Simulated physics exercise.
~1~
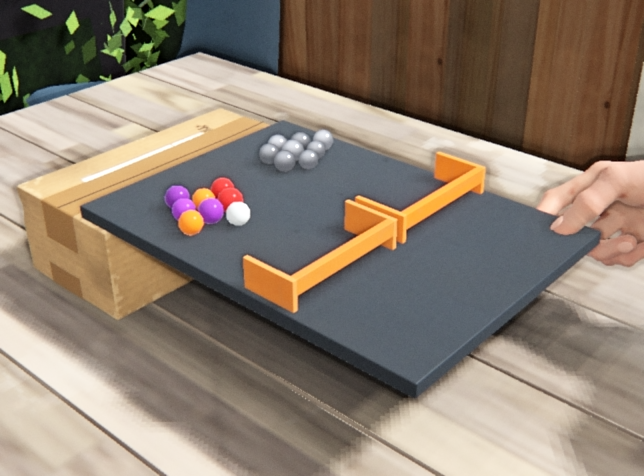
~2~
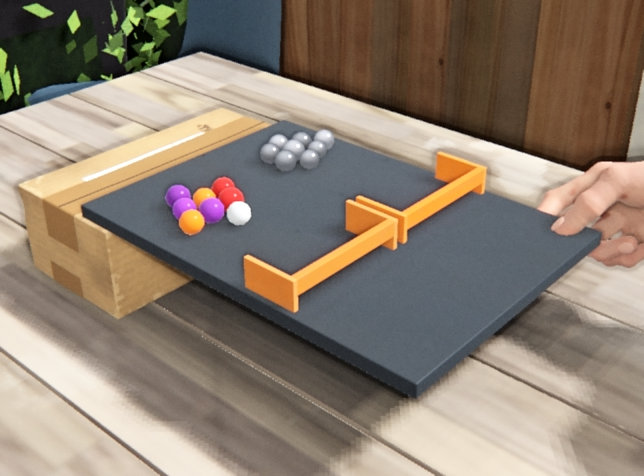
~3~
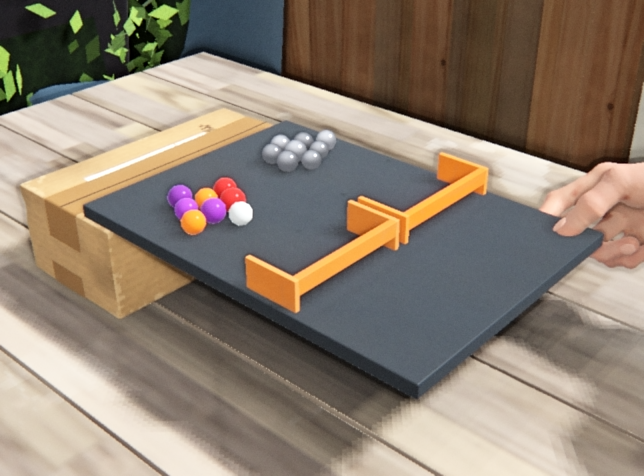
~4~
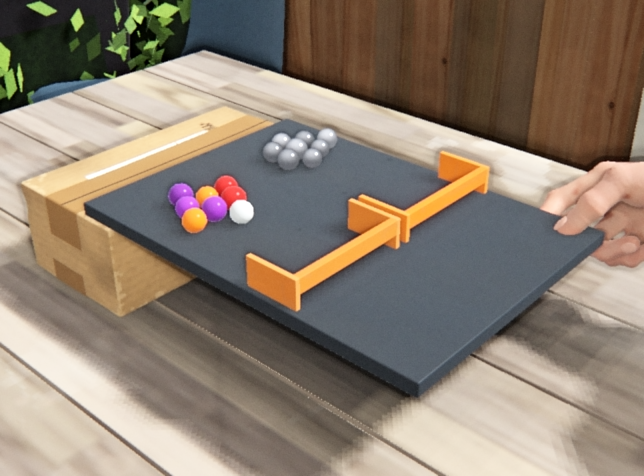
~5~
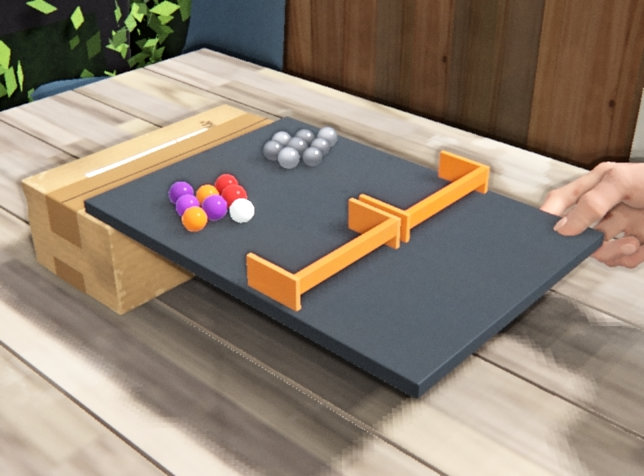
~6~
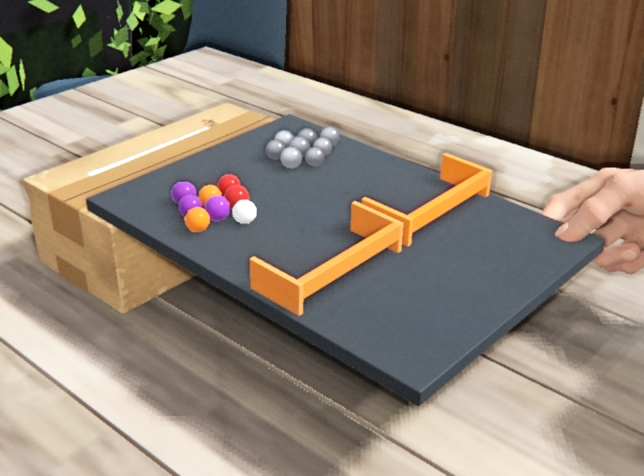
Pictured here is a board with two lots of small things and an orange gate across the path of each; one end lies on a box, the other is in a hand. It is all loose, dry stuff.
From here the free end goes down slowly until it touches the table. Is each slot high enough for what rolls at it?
As I see it, looks like the nearer portion is too bulky, looks like the farther portion is too bulky.
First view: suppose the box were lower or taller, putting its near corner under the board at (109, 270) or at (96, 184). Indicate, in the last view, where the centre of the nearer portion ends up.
Final centre, try 1 ~ (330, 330); try 2 ~ (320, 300).
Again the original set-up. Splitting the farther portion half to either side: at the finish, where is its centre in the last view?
About (430, 245).
Then, 0.47 s past the last view, board sloping at 12°; nearer portion on its way down; farther portion on its way down.
Then, 0.87 s past the last view, board resting at 17°; nearer portion has reached its gate; farther portion has reached its gate.
Finally, board resting at 17°; nearer portion gathered behind its gate; farther portion gathered behind its gate.
